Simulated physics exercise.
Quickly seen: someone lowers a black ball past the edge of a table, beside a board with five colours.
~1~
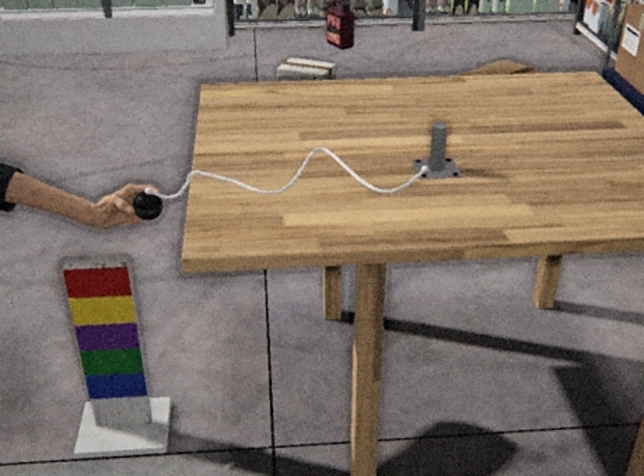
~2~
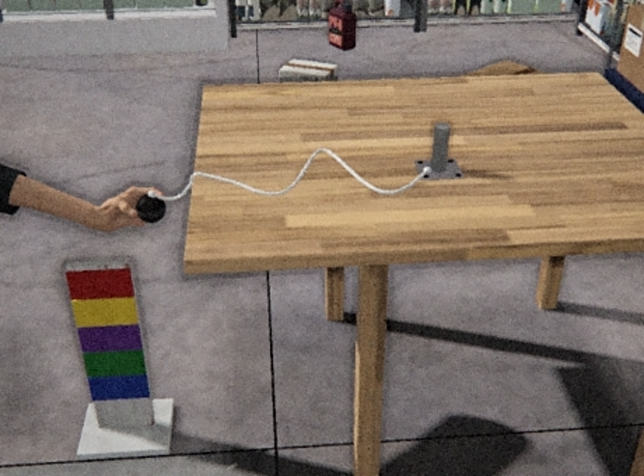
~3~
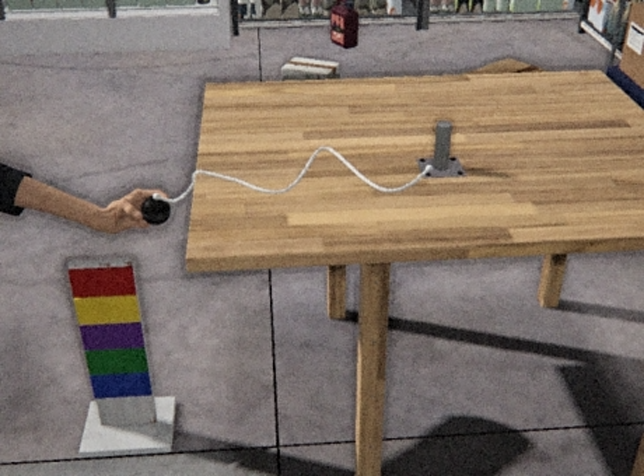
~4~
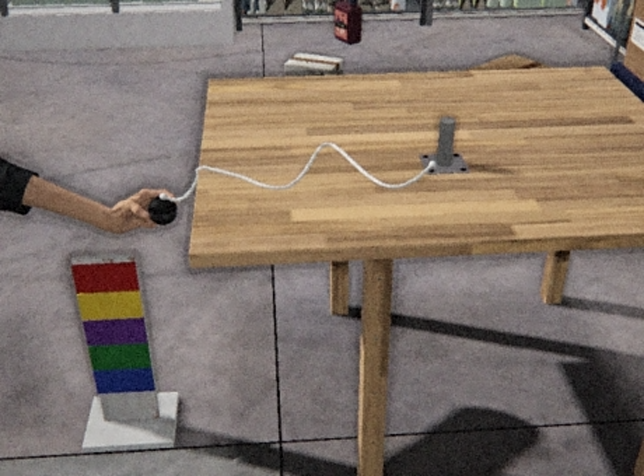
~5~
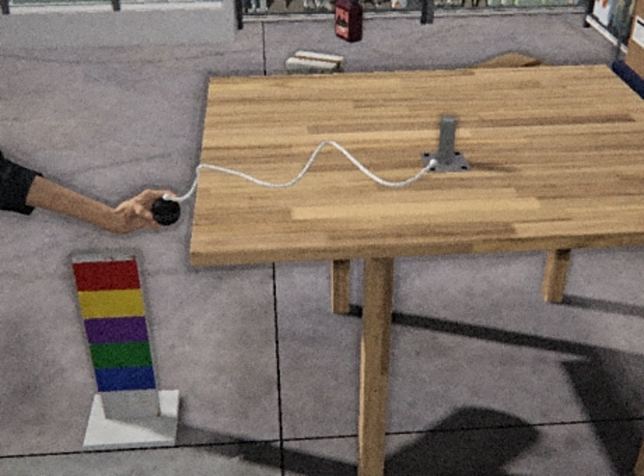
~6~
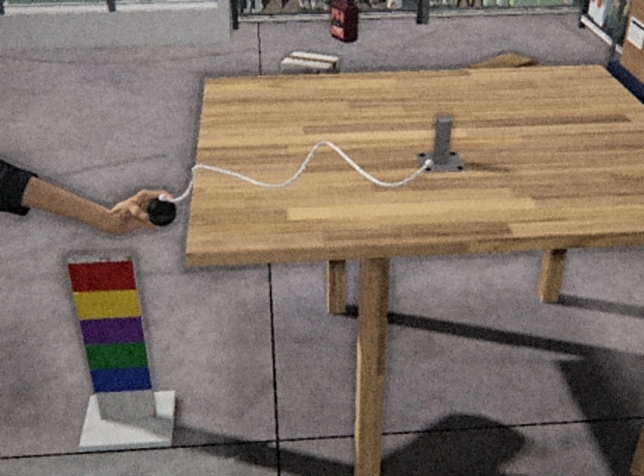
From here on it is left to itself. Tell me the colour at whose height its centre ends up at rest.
It ends up level with green.
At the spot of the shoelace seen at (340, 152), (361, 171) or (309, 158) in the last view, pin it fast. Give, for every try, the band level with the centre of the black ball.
First try yellow, second purple, third red.
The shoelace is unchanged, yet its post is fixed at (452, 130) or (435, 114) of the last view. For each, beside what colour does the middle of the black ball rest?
In turn, purple and then purple.
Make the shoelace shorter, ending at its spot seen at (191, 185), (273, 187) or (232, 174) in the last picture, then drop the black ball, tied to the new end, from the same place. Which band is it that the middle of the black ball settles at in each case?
Result per try - purple; above them all; red.
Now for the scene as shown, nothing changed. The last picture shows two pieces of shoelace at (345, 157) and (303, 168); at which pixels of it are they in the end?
They go to (286, 165) and to (196, 182).
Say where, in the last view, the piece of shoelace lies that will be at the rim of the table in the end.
It's the piece you see at (307, 163).
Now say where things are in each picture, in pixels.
In the first frame, black ball (148, 206); red (98, 284); yellow (103, 312); purple (107, 338); green (112, 363); blue (116, 387).
In the second frame, black ball (151, 208); shoelace through (410, 186) (354, 174) (313, 157) (287, 191) (220, 179).
In the third frame, black ball (156, 210).
In the fourth frame, black ball (163, 211); shoelace through (415, 180) (359, 168) (318, 151) (292, 185) (225, 173).
In the fifth frame, black ball (166, 211).
In the sixth frame, black ball (162, 212); shoelace through (412, 179) (356, 167) (315, 150) (289, 184) (222, 171).
Soon after, ball near (225, 347); level with green.
After that, ball near (207, 352); level with green.
In the end, ball near (216, 353); level with green. Its middle rests at the green band.
